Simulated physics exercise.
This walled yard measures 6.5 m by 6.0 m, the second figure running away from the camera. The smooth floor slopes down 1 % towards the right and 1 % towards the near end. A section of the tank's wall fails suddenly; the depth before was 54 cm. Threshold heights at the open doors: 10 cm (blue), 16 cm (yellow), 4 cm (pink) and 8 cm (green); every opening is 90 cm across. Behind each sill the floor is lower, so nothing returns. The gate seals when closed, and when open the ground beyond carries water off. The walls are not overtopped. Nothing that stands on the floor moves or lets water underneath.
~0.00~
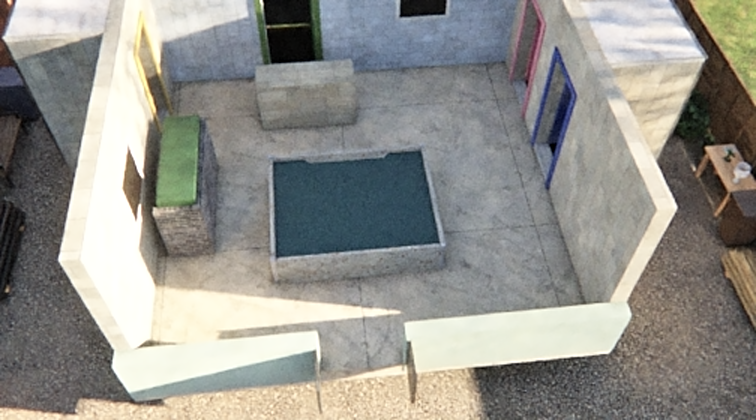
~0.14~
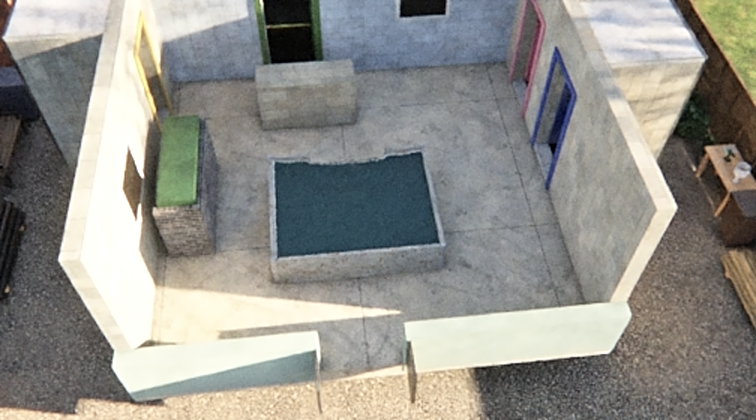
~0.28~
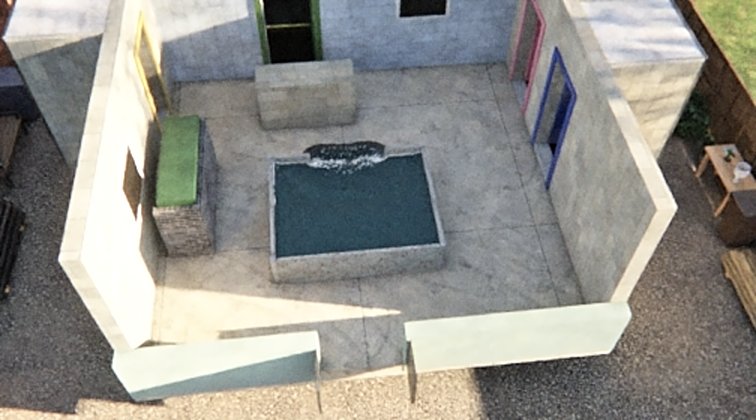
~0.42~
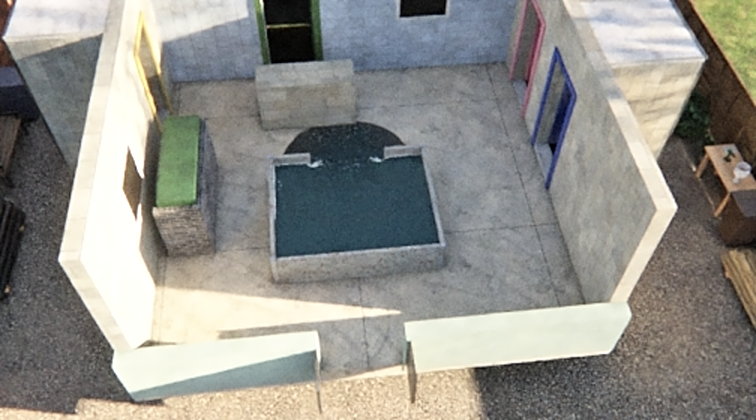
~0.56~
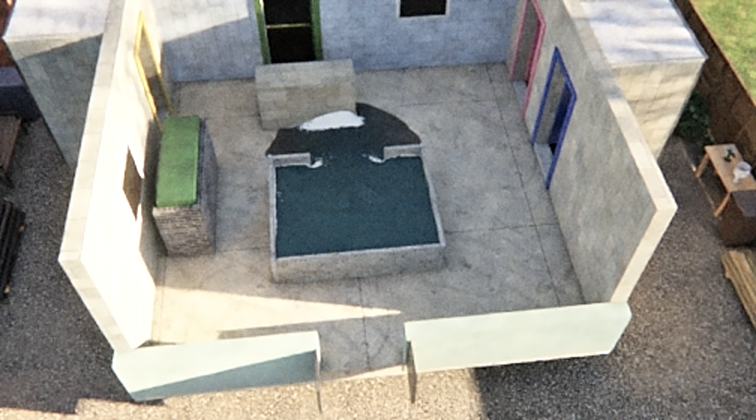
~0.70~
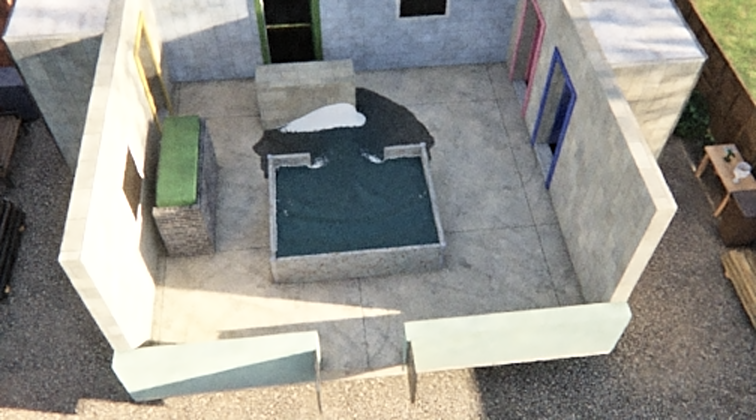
Walled courtyard with a raised tank of dark water, its far wall giving way and water spreading across the pale floor behind.
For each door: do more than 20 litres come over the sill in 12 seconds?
The water let in: At the blue door it does not reach the limit; at the yellow door it stays under the limit; at the pink door it exceeds the limit; at the green door it does not reach the limit.
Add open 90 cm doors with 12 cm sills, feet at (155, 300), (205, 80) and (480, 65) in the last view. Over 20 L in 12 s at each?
In that order: Not over, not over, past it.
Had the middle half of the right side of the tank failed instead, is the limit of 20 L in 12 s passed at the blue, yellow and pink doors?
Against that limit: Blue over, yellow below, pink over.
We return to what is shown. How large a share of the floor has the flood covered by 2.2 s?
About 35 per cent.
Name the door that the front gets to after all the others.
It is the blue one.
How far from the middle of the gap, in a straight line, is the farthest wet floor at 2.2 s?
Roughly 4.2 m.
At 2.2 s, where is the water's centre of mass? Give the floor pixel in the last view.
At about (351, 181).
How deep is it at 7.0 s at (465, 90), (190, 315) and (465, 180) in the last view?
Roughly 11, 6 and 2 cm, in turn.
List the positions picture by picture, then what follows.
The first picture shows still water, 54 cm deep, in the tank at (353, 202).
In the second picture, water pours out on the tank's far side and has run 0.7 m, to a hidden place; typically 9 cm deep outside, 54 cm at the tank's back.
In the third picture, water pours out on the tank's far side and has run 0.9 m, to a hidden place; typically 10 cm deep outside, 54 cm at the tank's back.
In the fourth picture, water pours out on the tank's far side and has run 1.3 m, to (322, 127); typically 7 cm deep outside, 54 cm at the tank's back.
In the fifth picture, water pours out on the tank's far side and has run 1.7 m, to (359, 106); typically 6 cm deep outside, 54 cm at the tank's back.
In the sixth picture, water pours out on the tank's far side and has run 2.1 m, to (366, 92); typically 6 cm deep outside, 54 cm at the tank's back.
After 1.4 s water covers 20 % of the floor and is deepest (41 cm) near (339, 128); blue door not reached, yellow door not reached, pink door not reached, green door not reached.
After 2.2 s water covers 35 % of the floor and is deepest (35 cm) near (339, 128); blue door not reached, yellow door 18 cm at the sill, 0 L in, pink door not reached, green door not reached.
After 3.5 s water covers 55 % of the floor and is deepest (24 cm) near (497, 71); blue door 3 cm at the sill, 0 L in, yellow door 13 cm at the sill, 2 L in, pink door 18 cm at the sill, 66 L in, green door 2 cm at the sill, 0 L in.
After 7.0 s water covers 90 % of the floor and is deepest (14 cm) near (339, 128); blue door 7 cm at the sill, 0 L in, yellow door 8 cm at the sill, 2 L in, pink door 12 cm at the sill, 258 L in, green door 7 cm at the sill, 1 L in.
After 12.0 s water covers 95 % of the floor and is deepest (15 cm) near (591, 330); blue door 8 cm at the sill, 0 L in, yellow door 4 cm at the sill, 3 L in, pink door 7 cm at the sill, 402 L in, green door 4 cm at the sill, 2 L in.
